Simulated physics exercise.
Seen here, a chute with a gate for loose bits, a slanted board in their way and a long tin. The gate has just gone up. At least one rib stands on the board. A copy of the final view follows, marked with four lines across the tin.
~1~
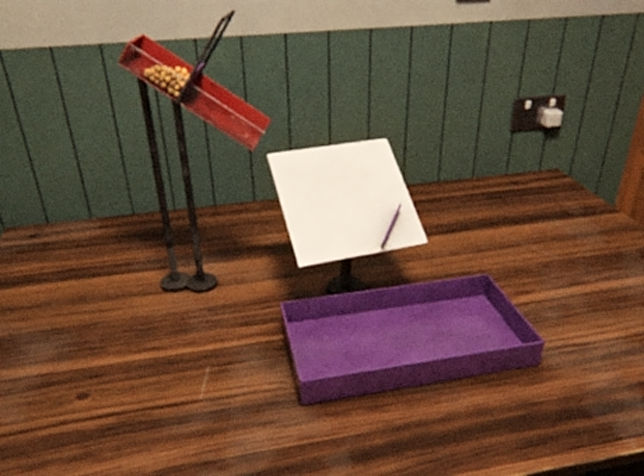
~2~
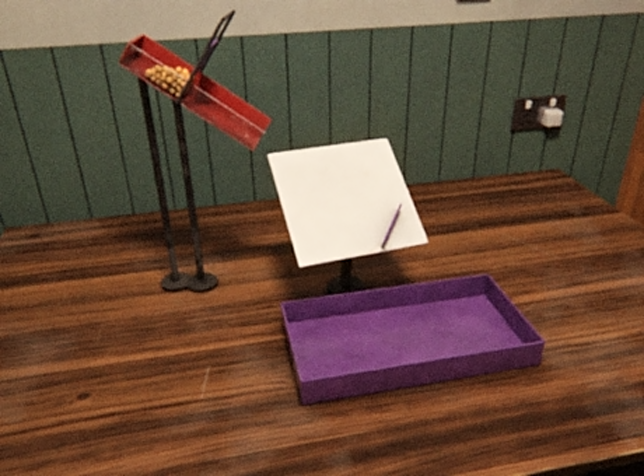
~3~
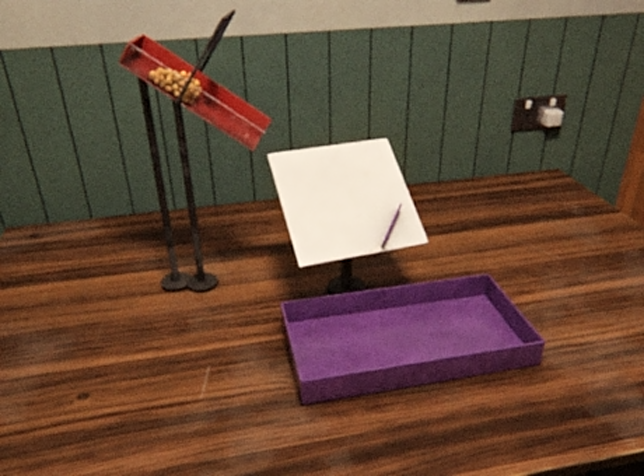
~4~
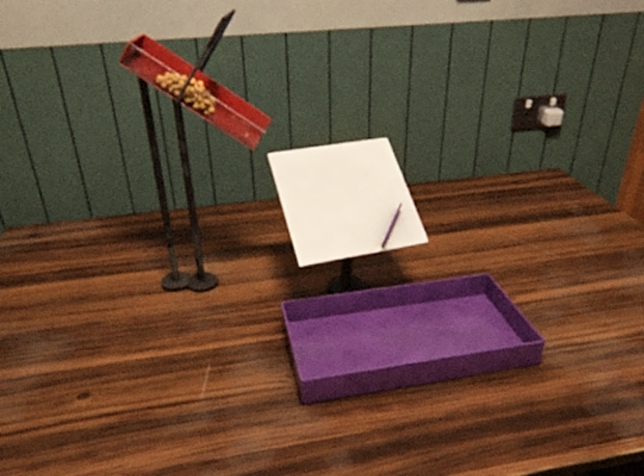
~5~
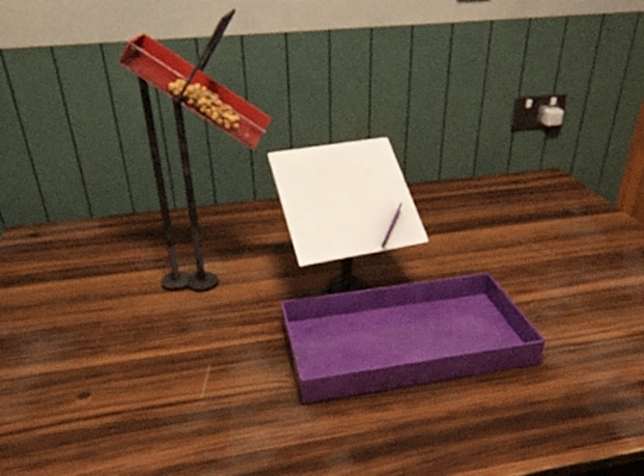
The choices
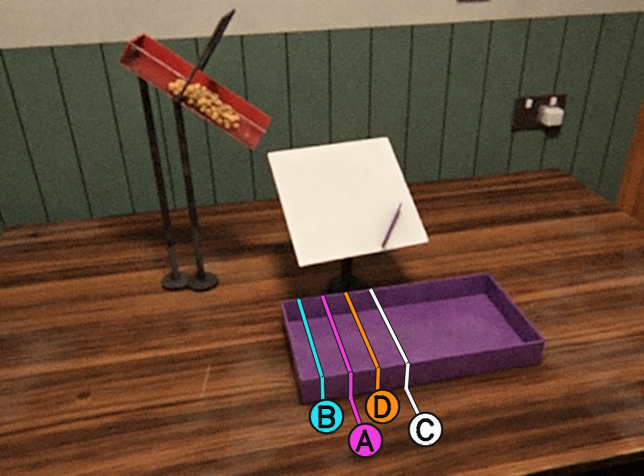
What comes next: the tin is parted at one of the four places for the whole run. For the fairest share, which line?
I would pick line C.
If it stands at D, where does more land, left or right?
More lands on the right.
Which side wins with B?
More lands on the right.
On the marked copy, line A crosses the front rim at (350, 372); line B crosses the front rim at (322, 377); line C crosses the front rim at (407, 363); line D crosses the front rim at (377, 368).
Choosing A, of what is caught, a stray few on the left of the divider, nearly all on the right.
Choosing B, of what is caught, none on the left of the divider, all on the right.
Choosing C, of what is caught, about half on the left of the divider, about half on the right.
Choosing D, of what is caught, a small part on the left of the divider, nearly all on the right.
